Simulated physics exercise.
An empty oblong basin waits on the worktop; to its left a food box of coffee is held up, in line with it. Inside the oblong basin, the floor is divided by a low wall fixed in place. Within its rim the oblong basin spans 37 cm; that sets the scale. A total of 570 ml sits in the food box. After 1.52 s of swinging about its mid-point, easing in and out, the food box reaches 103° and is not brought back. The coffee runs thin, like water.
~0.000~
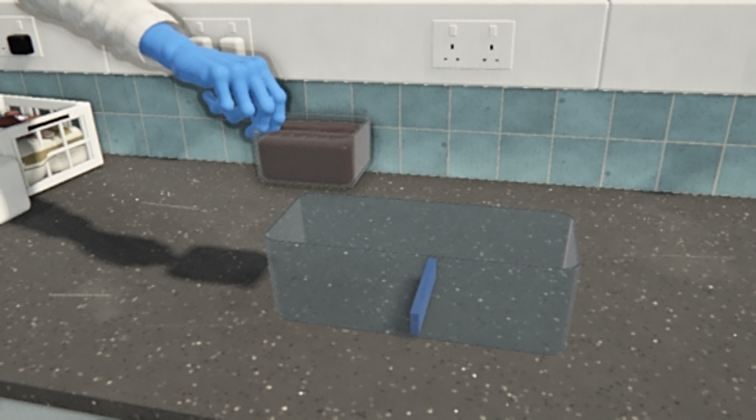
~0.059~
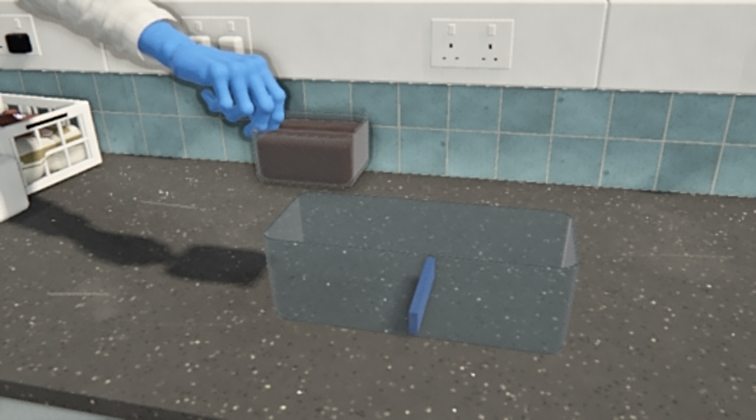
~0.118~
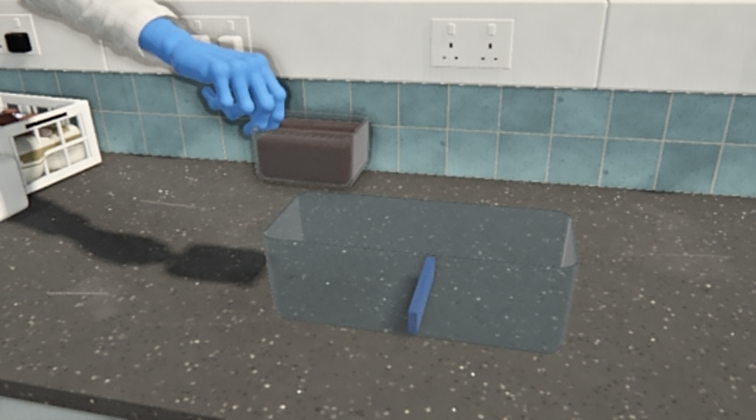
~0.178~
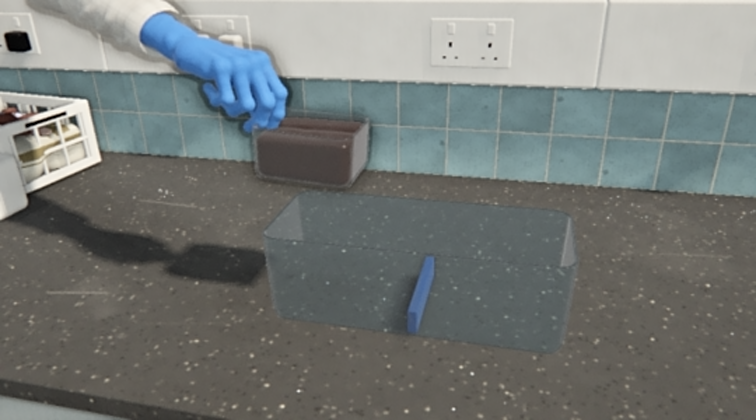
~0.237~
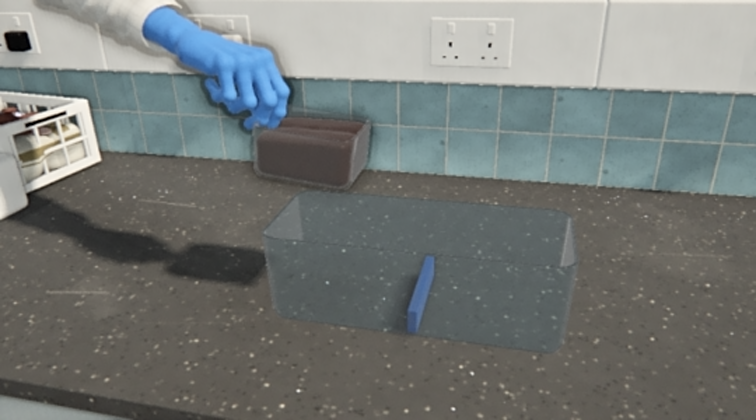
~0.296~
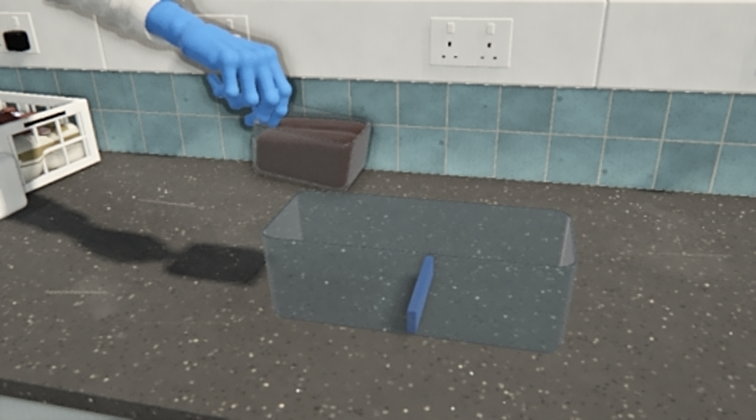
A small see-through box of dark brown liquid, held up near the tiled wall beneath a blue-gloved hand, tilts slightly and gradually to the right while the fixed view looks down on a speckled dark kitchen worktop. A larger, clear, empty oblong basin with a blue strip sits at centre, with a white crate at left and sockets behind. The gloved hand shifts only slightly, and everything else stays still.
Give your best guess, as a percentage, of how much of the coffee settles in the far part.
I would say 38 per cent of it settles there.
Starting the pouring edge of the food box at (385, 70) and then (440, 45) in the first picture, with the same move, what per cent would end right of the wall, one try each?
Some 70 and 95 per cent, in that order.
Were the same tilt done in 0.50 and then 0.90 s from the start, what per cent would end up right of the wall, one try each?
In order, 20 and 30 per cent.
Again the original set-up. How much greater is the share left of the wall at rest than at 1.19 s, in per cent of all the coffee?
Near 14 percent, give or take.
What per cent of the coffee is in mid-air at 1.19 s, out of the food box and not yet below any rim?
Around 5 percent of the liquid.
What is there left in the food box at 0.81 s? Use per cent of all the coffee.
Fraction remaining: Approx. 52 per cent.
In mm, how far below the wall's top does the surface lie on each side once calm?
Left 18 mm, right 22 mm.
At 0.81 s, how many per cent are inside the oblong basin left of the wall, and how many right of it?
Left roughly 18 per cent, right roughly 6.
By 0.81 s the tilt is 57° and 52 per cent is still to pour, 18 is left of the wall and 6 right of it.
By 1.19 s the tilt is 92° and 11 per cent is still to pour, 47 is left of the wall and 37 right of it.
By 1.59 s the tilt is 103° and 0 per cent is still to pour, 60 is left of the wall and 38 right of it.
By 2.02 s the tilt is 103° and 0 per cent is still to pour, 61 is left of the wall and 38 right of it.
At rest 61 per cent lies left of the wall, 38 right of it and 0 outside.
